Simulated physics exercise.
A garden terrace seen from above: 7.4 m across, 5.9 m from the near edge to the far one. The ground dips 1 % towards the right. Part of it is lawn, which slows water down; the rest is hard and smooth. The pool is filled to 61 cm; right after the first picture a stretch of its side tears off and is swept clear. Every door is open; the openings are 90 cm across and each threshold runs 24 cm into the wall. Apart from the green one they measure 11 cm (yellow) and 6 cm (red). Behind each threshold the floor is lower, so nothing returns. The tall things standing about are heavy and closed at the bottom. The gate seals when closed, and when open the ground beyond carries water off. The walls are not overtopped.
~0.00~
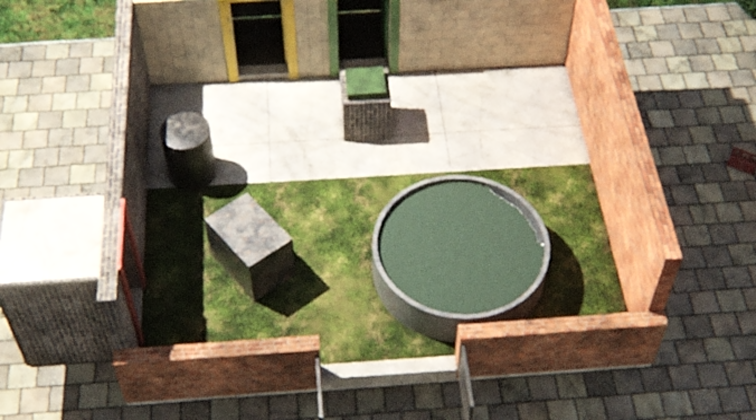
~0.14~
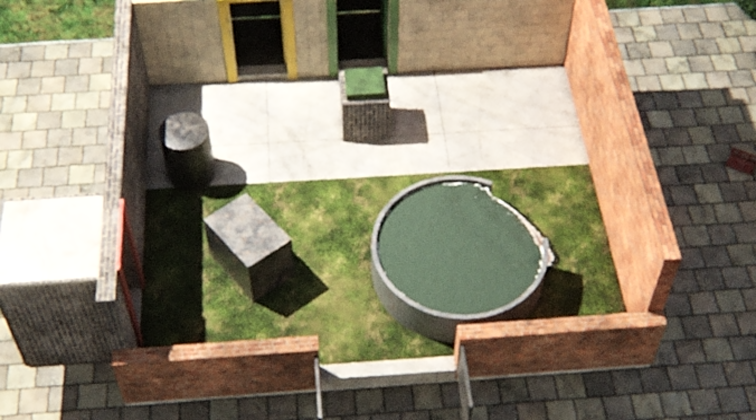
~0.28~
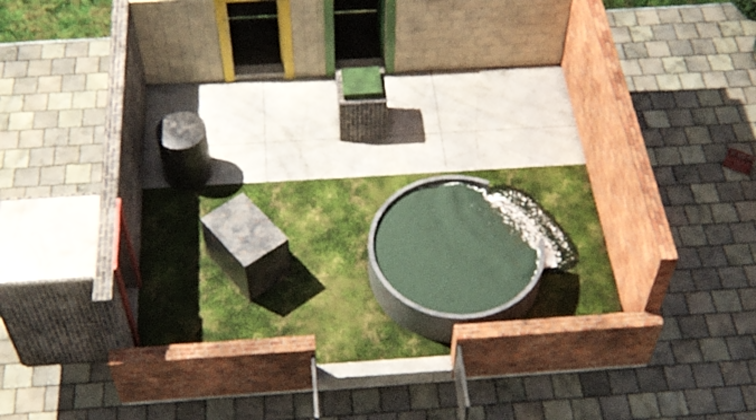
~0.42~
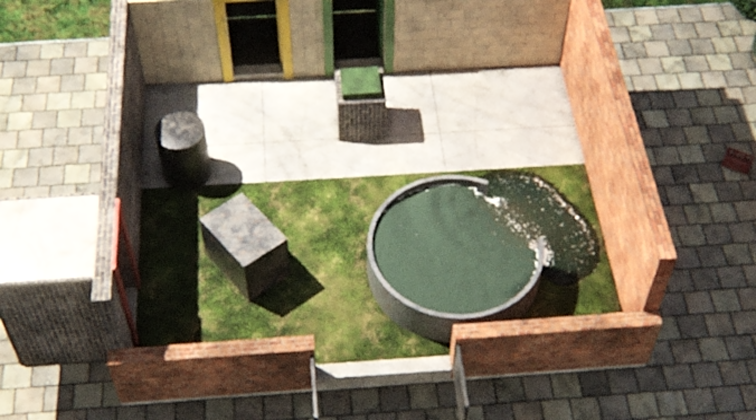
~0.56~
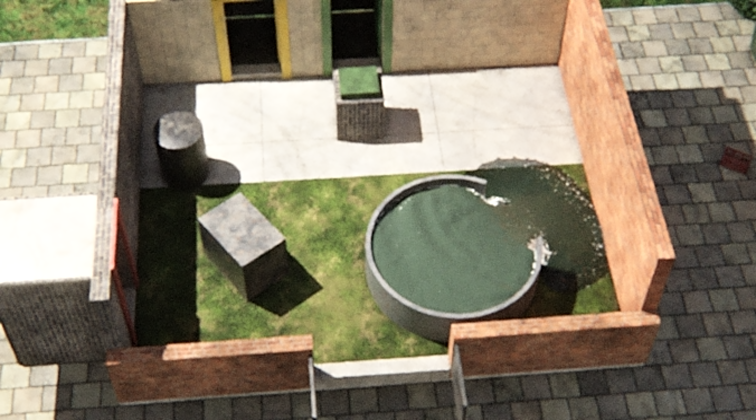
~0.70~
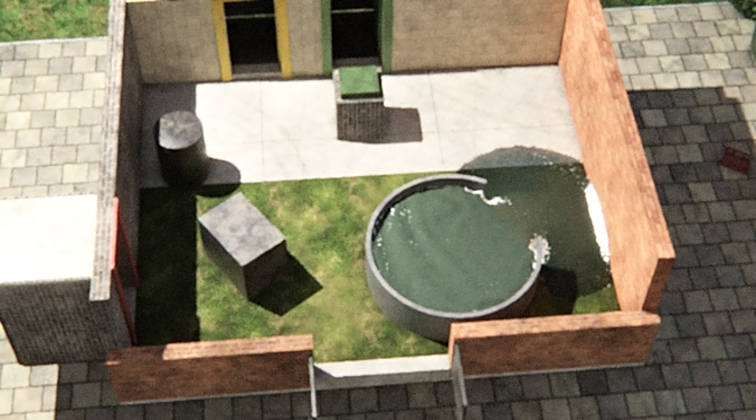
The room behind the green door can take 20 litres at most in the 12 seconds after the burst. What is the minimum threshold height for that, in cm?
About 8 cm.
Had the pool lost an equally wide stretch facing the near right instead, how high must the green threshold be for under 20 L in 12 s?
About 7.0 cm.
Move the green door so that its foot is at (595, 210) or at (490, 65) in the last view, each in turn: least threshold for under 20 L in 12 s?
About 34 and 23 cm.
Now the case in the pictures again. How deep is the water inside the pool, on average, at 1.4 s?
About 44 cm.
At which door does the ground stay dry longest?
Last comes the red one.
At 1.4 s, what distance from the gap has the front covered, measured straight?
Roughly 3.4 m.
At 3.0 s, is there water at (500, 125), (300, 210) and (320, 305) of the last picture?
In turn: Under water, still dry, not reached.
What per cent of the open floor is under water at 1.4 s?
Some 20 per cent of it.
After 1.4 s water covers 20 % of the floor, deepest (42 cm) near (585, 210); it has not reached the green door.
After 3.0 s water covers 30 % of the floor, deepest (37 cm) near (559, 67); 2 cm at the green door, 0 litres in over its 13 cm threshold.
After 12.0 s water covers 95 % of the floor, deepest (13 cm) near (561, 74); 9 cm at the green door, 0 litres in over its 13 cm threshold.
At the green door as built, the water arrived by 2.9 s and peaked near 12 cm at 6.6 s.
With a threshold of 6.5 cm, 36 litres would have come in within the 12 s; with 9 cm, 10 litres. So under 20 litres takes about 8 cm.
